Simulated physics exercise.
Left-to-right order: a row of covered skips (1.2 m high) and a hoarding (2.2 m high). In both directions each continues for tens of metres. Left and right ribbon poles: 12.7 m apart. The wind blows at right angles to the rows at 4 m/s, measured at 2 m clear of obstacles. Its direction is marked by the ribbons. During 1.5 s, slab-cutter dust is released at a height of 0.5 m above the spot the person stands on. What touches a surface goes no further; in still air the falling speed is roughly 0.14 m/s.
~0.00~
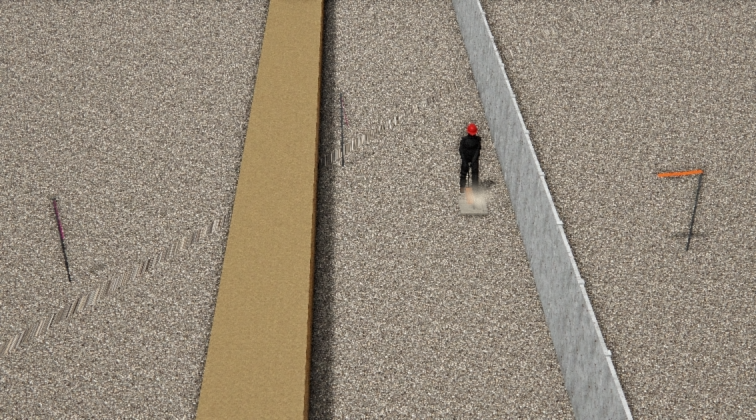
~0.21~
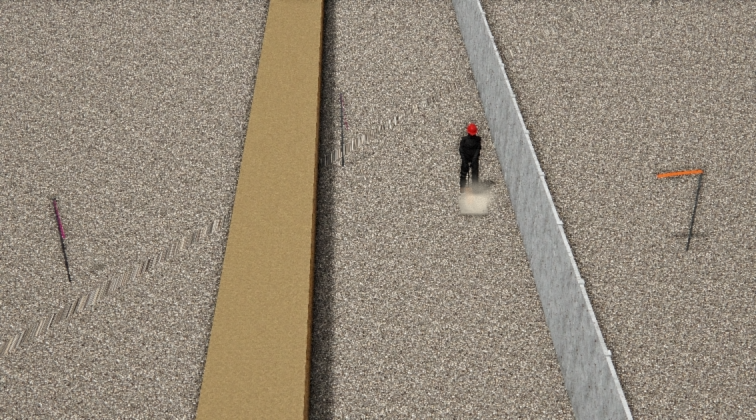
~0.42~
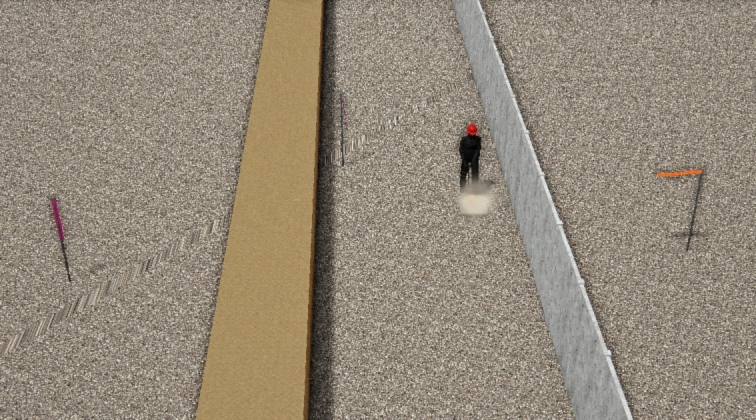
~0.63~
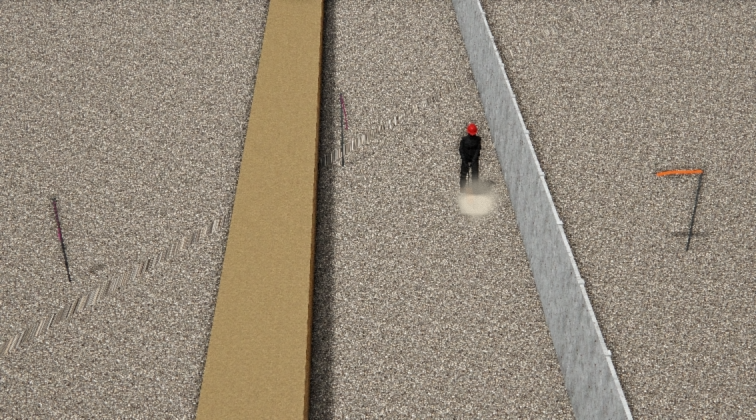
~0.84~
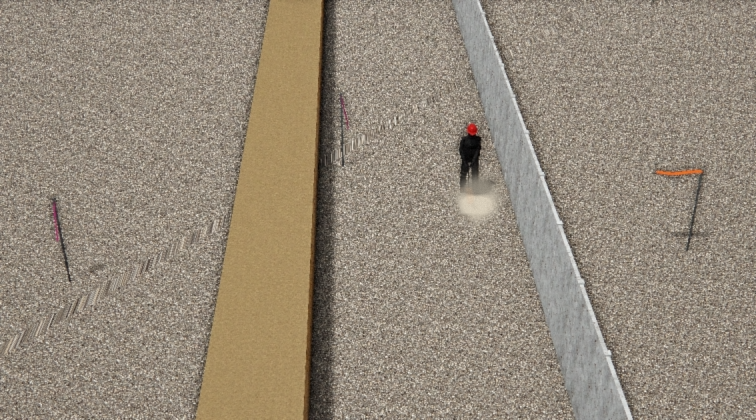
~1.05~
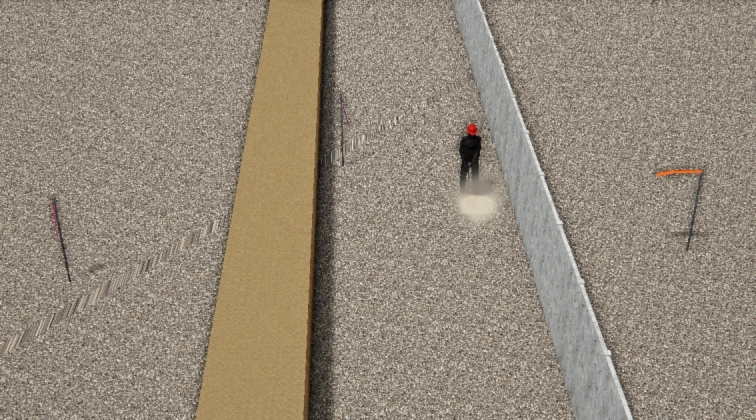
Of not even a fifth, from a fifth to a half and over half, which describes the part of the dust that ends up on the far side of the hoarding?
The part of the dust that ends up on the far side of the hoarding is less than a fifth.
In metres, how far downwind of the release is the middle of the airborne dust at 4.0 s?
0.0 metres.
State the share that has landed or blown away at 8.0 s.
About 65 per cent.
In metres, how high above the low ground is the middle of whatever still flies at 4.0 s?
0.4 m.
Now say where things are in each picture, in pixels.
In the first frame, the dust in the air spans x = 465 to 485 around y = 195 and it comes from (474, 203).
In the second frame, the right ribbon ends at (658, 176), leaning 85 degrees to the left and the dust in the air spans x = 465 to 485 around y = 195.
In the third frame, the dust in the air spans x = 465 to 485 around y = 195 and the top of the hoarding crosses (523, 125).
In the fourth frame, the dust in the air spans x = 465 to 485 around y = 195.
In the fifth frame, the right ribbon ends at (657, 172), leaning 90 degrees to the left and the dust in the air spans x = 465 to 485 around y = 200.
In the sixth frame, the dust in the air spans x = 465 to 490 around y = 200 and the top of the hoarding crosses (523, 125).
After 2.5 s, 9 % is no longer flying here, and 0 % is beyond the hoarding; the middle of what still flies is 0.4 m above the low ground, near (481, 200).
After 4.0 s, 31 % is no longer flying here, and 0 % is beyond the hoarding; the middle of what still flies is 0.5 m above the low ground, near (485, 197).
After 8.0 s, 64 % is no longer flying here, and 0 % is beyond the hoarding; the middle of what still flies is 1.0 m above the low ground, near (481, 177).
After 20.0 s, 86 % is no longer flying here, and 0 % is beyond the hoarding; the middle of what still flies is 1.9 m above the low ground, near (117, 138).
After 45.0 s, 99 % is no longer flying here, and 0 % is beyond the hoarding.
